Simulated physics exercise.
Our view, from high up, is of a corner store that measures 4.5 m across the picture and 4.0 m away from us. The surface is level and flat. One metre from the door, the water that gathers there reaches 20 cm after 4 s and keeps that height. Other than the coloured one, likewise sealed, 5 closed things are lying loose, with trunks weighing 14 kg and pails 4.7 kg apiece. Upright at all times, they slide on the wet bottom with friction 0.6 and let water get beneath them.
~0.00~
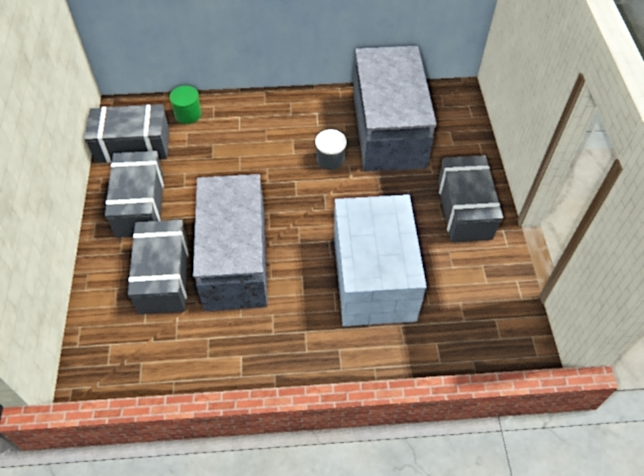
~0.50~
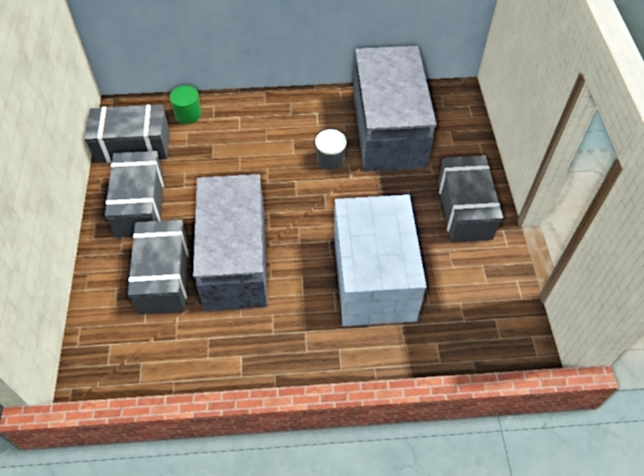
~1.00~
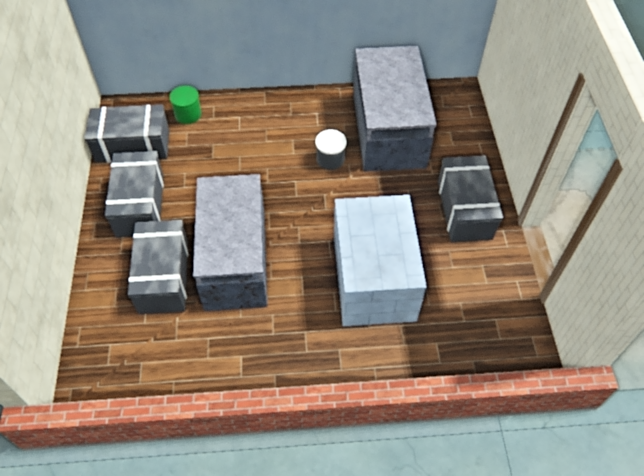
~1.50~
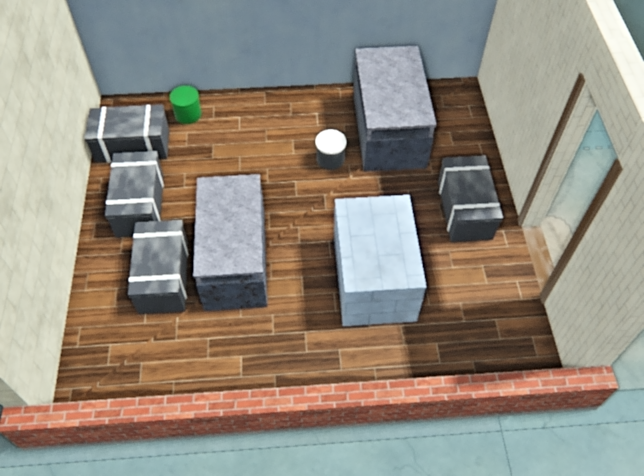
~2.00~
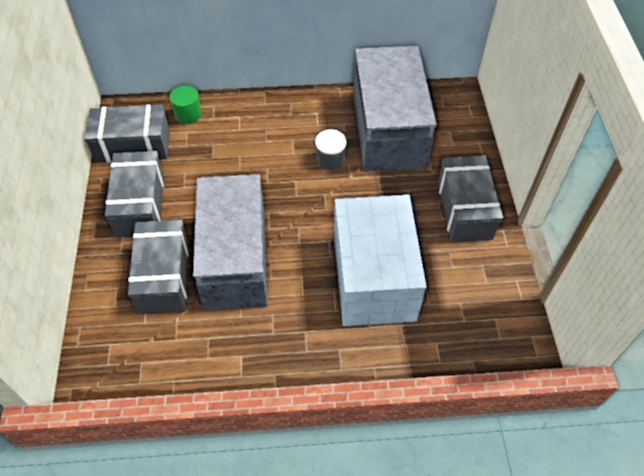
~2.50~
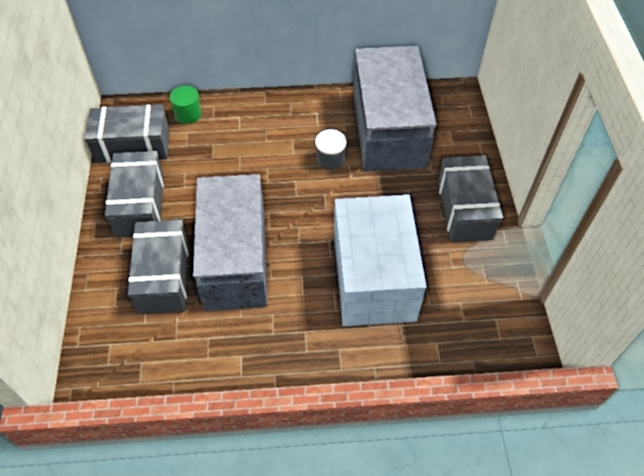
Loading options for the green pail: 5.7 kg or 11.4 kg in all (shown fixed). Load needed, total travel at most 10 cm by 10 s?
I'd say it gets by with the lighter one.
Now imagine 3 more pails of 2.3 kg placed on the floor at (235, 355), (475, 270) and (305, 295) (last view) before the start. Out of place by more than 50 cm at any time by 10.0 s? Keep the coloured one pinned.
In the order given, beyond the mark, then beyond the mark, and last within the mark.
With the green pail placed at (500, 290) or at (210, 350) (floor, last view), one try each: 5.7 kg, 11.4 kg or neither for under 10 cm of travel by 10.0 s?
Try by try, no option works; any option works.
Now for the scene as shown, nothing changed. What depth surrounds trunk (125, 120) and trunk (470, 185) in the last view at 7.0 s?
Around 0 cm and 5 cm.
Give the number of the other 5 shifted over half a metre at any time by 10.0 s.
1.
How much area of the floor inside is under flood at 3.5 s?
Roughly 2.0 m2.
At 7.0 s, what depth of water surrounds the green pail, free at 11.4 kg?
About 0 cm.
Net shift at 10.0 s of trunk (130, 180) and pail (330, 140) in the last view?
Respectively 5 and 0 centimetres.
After 3.5 s the green pail would be 0 cm from its start with 5.7 kg and 0 cm from its start with 11.4 kg; 0 cm of water round it then.
After 4.5 s the green pail would be 0 cm from its start with 5.7 kg and 0 cm from its start with 11.4 kg; 0 cm of water round it then.
After 7.0 s the green pail would be 0 cm from its start with 5.7 kg and 0 cm from its start with 11.4 kg; 0 cm of water round it then.
After 10.0 s the green pail would be 0 cm from its start with 5.7 kg and 0 cm from its start with 11.4 kg; 3 cm of water round it then.
